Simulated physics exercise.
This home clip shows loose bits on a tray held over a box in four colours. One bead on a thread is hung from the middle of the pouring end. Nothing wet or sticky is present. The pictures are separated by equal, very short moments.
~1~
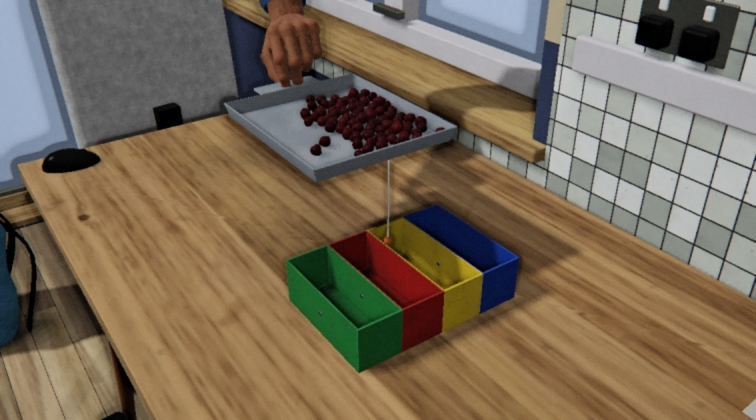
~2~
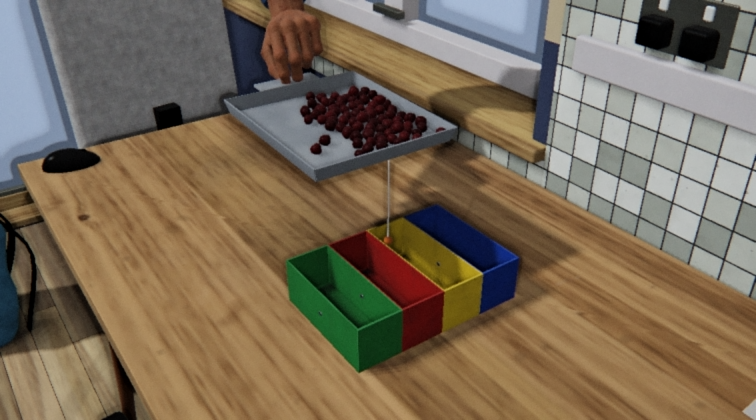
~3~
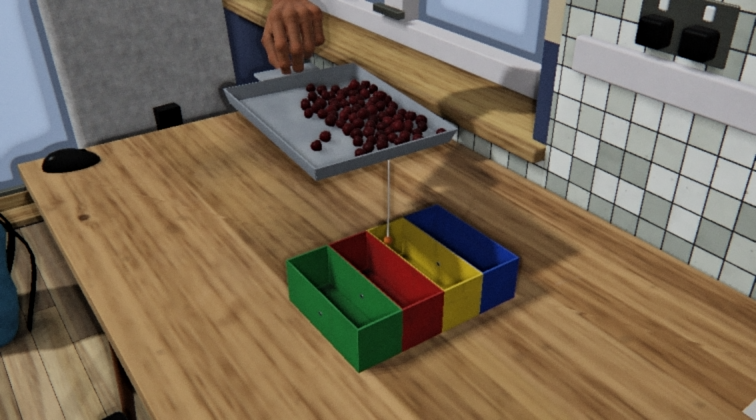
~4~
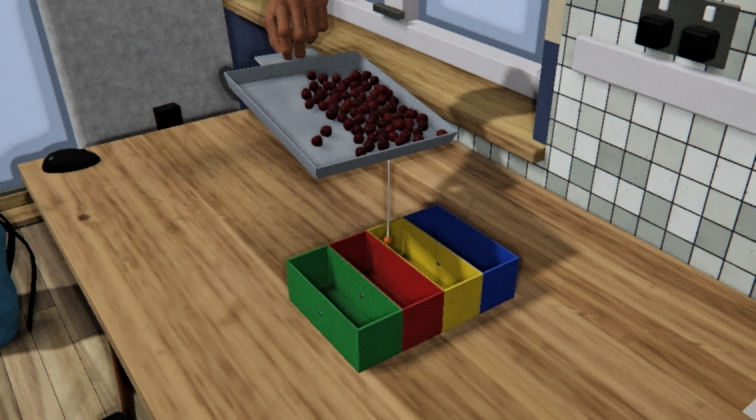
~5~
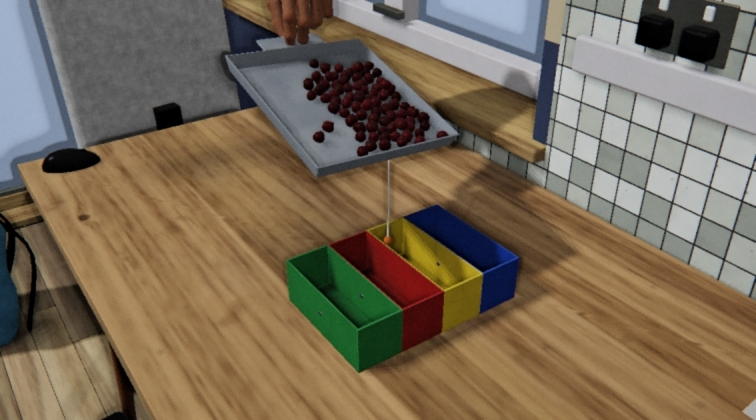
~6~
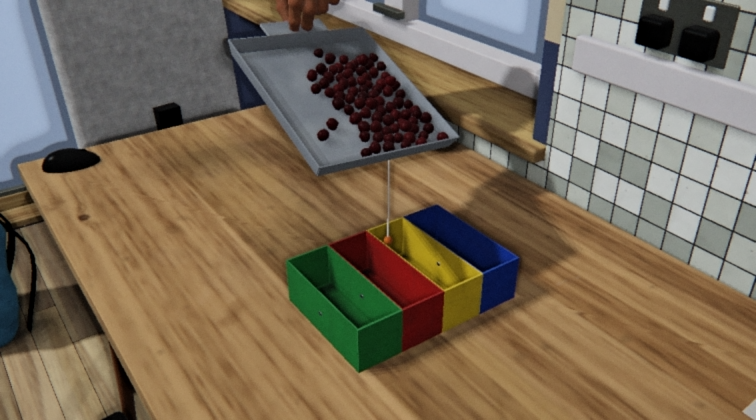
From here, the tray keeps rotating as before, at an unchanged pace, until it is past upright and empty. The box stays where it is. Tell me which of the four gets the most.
The blue cell gets the most.
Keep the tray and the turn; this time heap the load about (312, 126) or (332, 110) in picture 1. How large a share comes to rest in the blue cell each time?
Around 40 percent the first time, around 50 percent the second.
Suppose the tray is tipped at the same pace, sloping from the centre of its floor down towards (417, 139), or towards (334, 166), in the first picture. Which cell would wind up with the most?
Well, with the first heading it's the blue one, and with the second it's that green cell.
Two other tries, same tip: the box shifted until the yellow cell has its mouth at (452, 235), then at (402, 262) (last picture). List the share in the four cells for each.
It would be roughly 100 per cent for the first and roughly 60 per cent for the second.
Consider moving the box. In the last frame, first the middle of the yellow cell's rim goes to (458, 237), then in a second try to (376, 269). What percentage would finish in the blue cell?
First try: Roughly 10 per cent; second try: Roughly 30 per cent.
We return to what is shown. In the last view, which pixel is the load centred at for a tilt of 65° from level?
The middle of the pieces shows up near (411, 112).
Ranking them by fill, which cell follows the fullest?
Yellow.
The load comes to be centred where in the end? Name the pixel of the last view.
I'd say the middle ends up at about (462, 287).
Soon, tray tipped steeply; nearly all on the tray; a stray few in the blue cell; a stray few falling or outside the box.
A while on, tray tipped past a quarter turn; about a third on the tray; a small part in the blue cell; a small part in the yellow cell; about a third falling or outside the box.
Towards the end, tray tipped past a quarter turn; about half in the blue cell; about a third in the yellow cell; a small part in the red cell; a stray few in the green cell; a small part falling or outside the box.
Finally, tray tipped past a quarter turn; about half in the blue cell; about a third in the yellow cell; a small part in the red cell; a stray few in the green cell; a small part outside the box.
